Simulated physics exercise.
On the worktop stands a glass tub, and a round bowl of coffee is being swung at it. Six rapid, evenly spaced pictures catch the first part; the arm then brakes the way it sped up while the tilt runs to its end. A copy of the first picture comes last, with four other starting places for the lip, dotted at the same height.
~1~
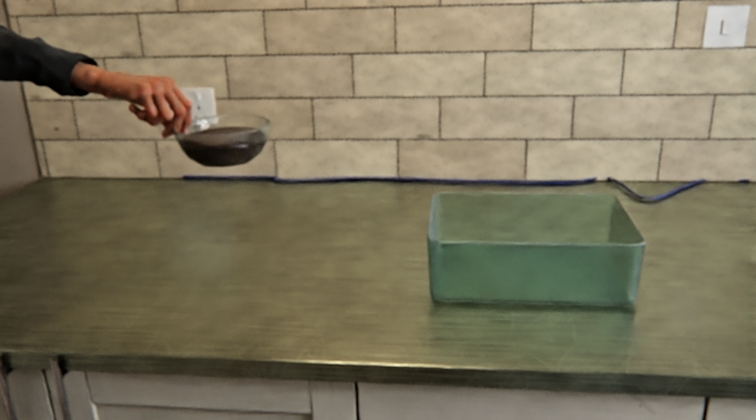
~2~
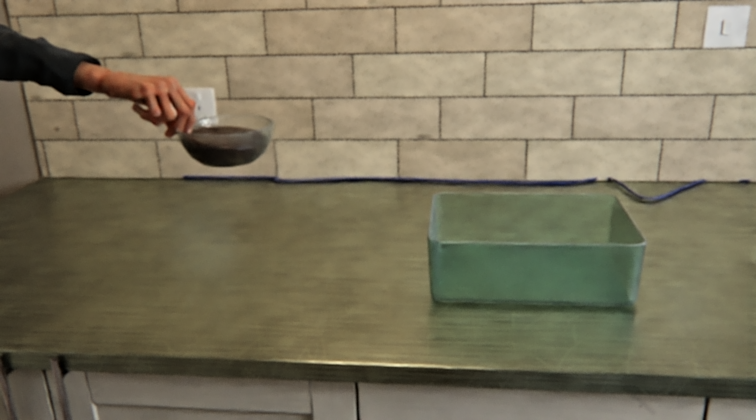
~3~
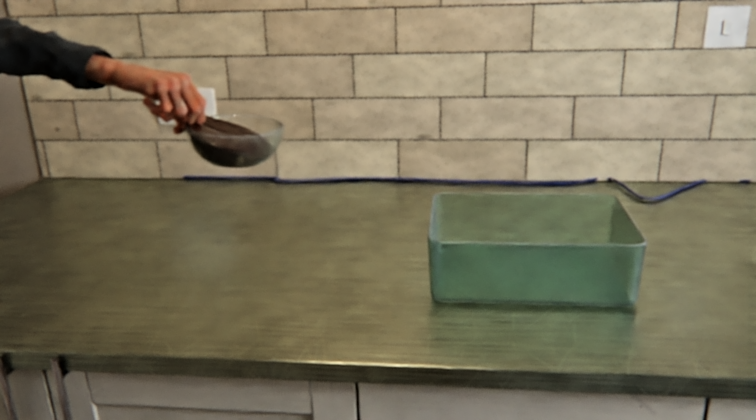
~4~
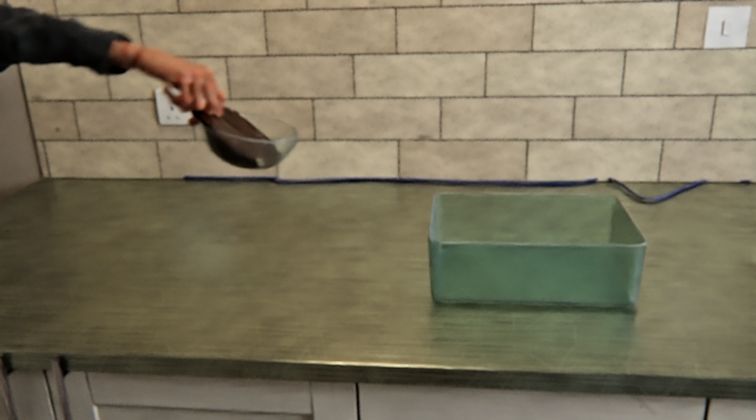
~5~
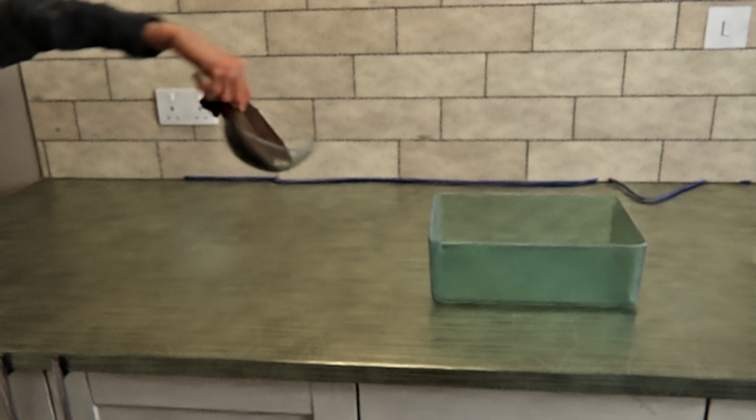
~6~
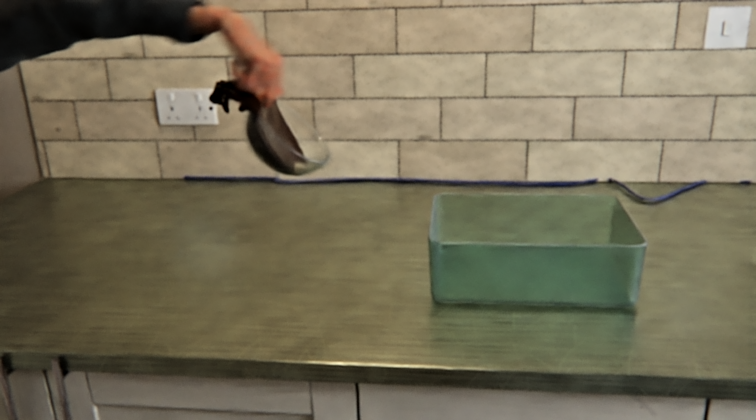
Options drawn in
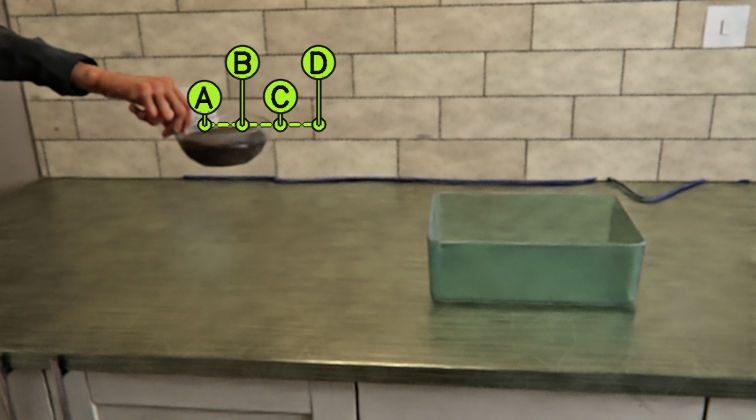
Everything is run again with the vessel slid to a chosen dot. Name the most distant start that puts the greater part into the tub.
The limit is D.
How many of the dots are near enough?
One of them.
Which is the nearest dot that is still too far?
The answer is C.
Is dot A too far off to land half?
Yes, that goes wrong.
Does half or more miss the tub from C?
Yes, that goes wrong.
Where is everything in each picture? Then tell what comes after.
Upright, lip at (267, 124); tub from (430, 298) to (636, 303); nothing has left yet.
Upright, lip at (270, 125); nothing has left yet.
Tipped about 4°, lip at (280, 128); coffee is over the rim, down to (198, 122).
Tipped about 13°, lip at (295, 136); coffee is over the rim, down to (223, 119).
Tipped about 26°, lip at (313, 146); coffee is over the rim, down to (244, 114).
Tipped about 42°, lip at (328, 159); coffee is over the rim, down to (268, 109).
On the marked copy, A at (204, 125); B at (242, 124); C at (280, 124); D at (318, 124).
With A, about 2 % lands in the tub, 97 % falls short.
With B, about 9 % lands in the tub, 88 % falls short and 3 % goes beside or beyond.
With C, about 25 % lands in the tub, 71 % falls short and 4 % goes beside or beyond.
With D, about 72 % lands in the tub, 20 % falls short and 8 % goes beside or beyond.
